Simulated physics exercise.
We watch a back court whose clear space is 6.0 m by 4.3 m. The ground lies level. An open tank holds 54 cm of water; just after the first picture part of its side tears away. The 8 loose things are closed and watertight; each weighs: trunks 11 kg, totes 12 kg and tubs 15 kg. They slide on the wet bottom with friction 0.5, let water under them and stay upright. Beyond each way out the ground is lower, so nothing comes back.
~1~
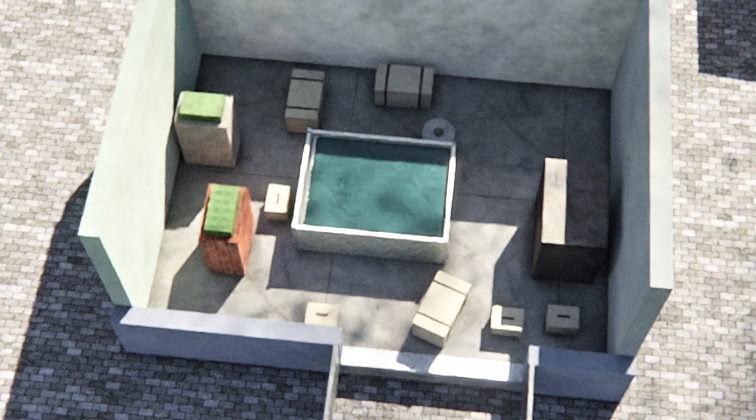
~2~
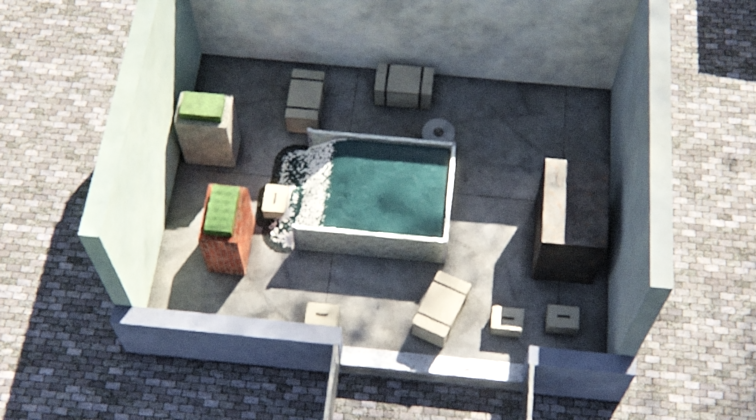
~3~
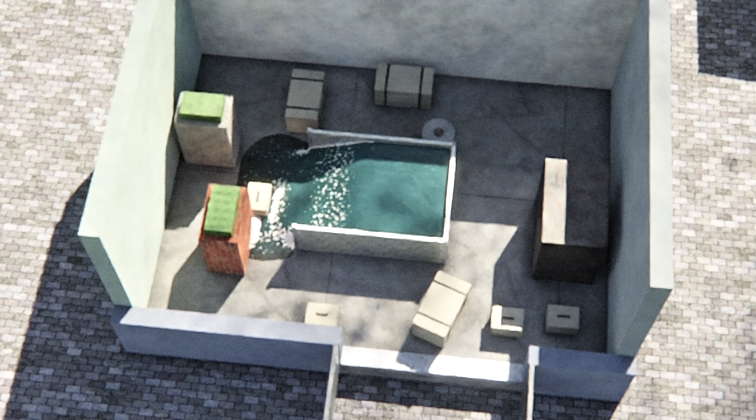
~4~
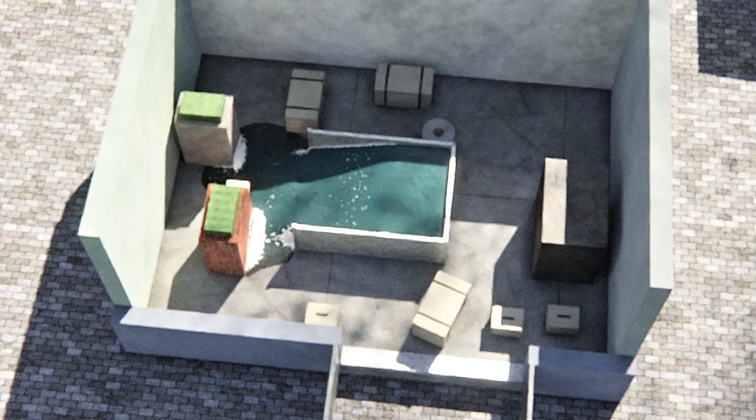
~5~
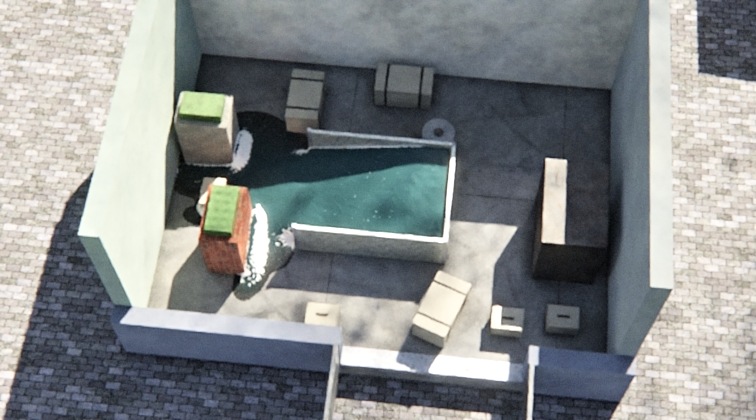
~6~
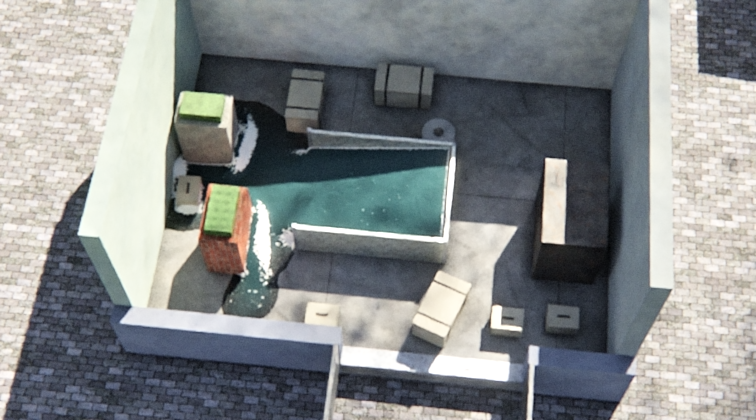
At the start, a walled courtyard holds a rectangular tank of green water with boxes and blocks standing around it. The tank's left side opens and water rushes out in white foam, pushing a small pale box leftward between two green-topped blocks while the water spreads around them, the other objects staying put.
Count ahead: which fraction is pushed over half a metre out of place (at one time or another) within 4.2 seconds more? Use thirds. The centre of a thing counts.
It is from one to two thirds.
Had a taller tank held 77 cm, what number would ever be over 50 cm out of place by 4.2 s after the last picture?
In that case 6 of them.
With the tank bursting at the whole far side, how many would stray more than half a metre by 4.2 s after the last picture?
Then 3.
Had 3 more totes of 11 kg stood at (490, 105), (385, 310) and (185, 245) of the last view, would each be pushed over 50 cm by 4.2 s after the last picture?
In that order: Less, over, over.
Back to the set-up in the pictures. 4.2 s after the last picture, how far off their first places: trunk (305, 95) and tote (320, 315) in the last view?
In that order: 100 cm, 150 cm.
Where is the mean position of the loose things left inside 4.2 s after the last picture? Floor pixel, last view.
At about (450, 245).
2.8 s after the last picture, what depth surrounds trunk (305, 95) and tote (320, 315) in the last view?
Roughly 4 and 5 cm.
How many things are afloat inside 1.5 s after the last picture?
At that moment 1.
Then, 0.4 s after the last picture 1 of 8 are over 50 cm from their spots; 1 afloat.
Then, 1.5 s after the last picture 1 of 8 are over 50 cm from their spots; 1 afloat.
Then, 2.8 s after the last picture 2 of 8 are over 50 cm from their spots; 1 afloat.
Then, 4.2 s after the last picture 5 of 8 are over 50 cm from their spots, and 5 have been at some point; 0 afloat.
